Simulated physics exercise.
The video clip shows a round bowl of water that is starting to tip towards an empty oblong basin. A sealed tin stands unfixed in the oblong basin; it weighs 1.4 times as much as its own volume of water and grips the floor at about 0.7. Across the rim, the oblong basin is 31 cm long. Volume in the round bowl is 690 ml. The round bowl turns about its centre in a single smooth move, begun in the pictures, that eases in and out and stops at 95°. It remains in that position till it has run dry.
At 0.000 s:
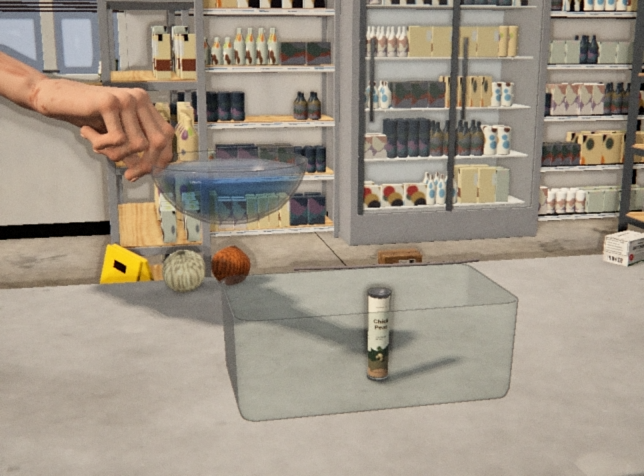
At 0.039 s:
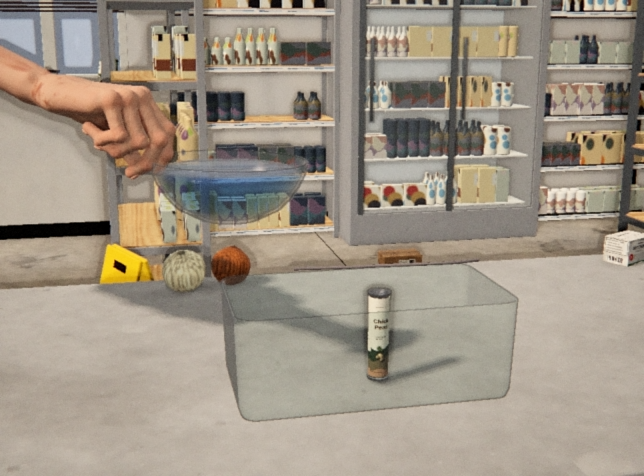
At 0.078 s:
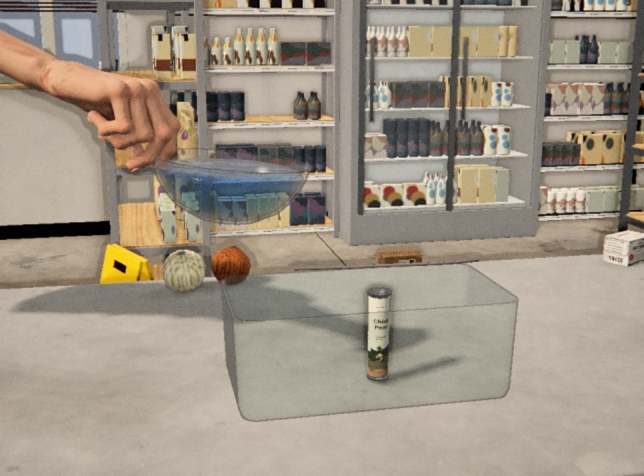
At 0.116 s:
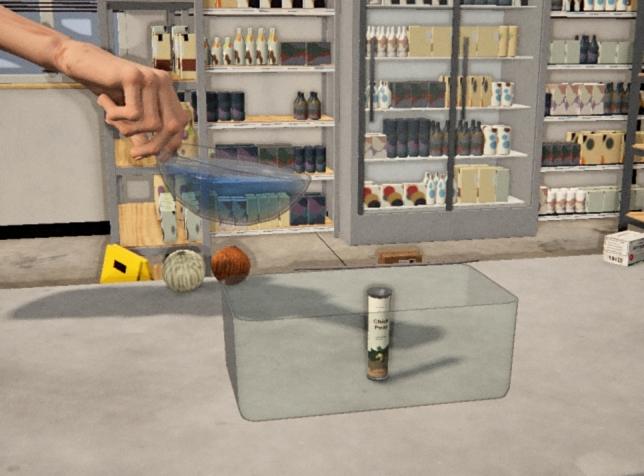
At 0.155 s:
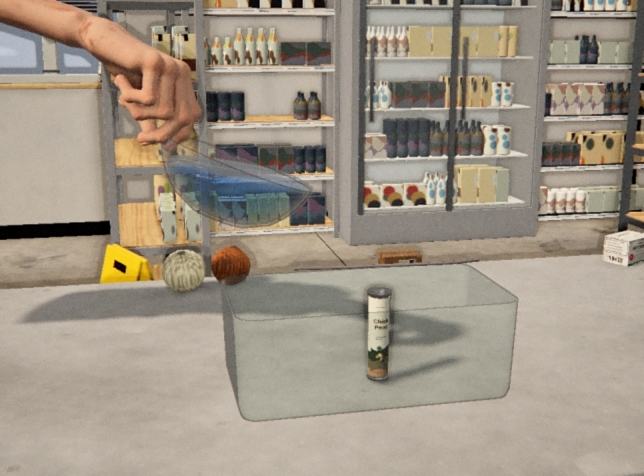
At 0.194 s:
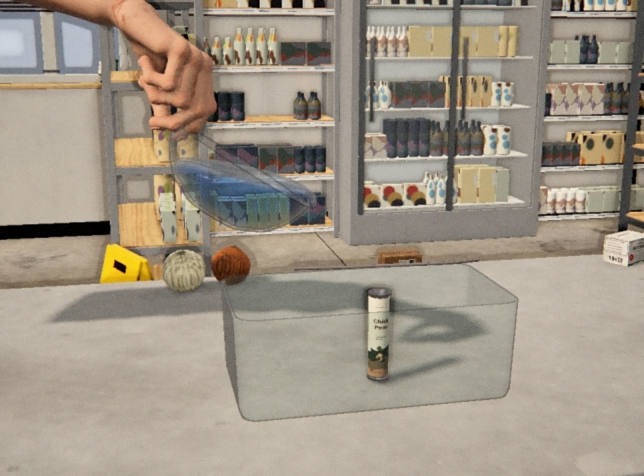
A hand tilts a clear round bowl of water rightward above an oblong glass basin.
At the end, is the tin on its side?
My bet is it capsizes.
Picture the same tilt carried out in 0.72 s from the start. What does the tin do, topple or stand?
Holds steady.
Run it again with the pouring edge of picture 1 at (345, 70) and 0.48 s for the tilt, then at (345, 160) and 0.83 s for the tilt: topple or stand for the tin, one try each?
First it stays on its base; then it stays on its base.
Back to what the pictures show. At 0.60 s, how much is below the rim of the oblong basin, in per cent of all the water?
98 %, more or less.
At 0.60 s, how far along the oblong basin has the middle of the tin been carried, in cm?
Reading: Roughly 3 cm.
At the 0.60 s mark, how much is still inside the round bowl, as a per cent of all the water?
About 0 % is still there.
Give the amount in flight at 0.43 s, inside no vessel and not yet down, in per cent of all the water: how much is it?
Estimate: Some 28 % of the total.
By 0.43 s the tilt is 92° and 5 per cent is still to pour; the tin stands where it began.
By 0.60 s the tilt is 95° and 0 per cent is still to pour; the tin leans 22°.
By 0.78 s the tilt is 95° and 0 per cent is still to pour; the tin leans 44°.
By 0.98 s the tilt is 95° and 0 per cent is still to pour; the tin lies on its side.
At rest the tin lies on its side.
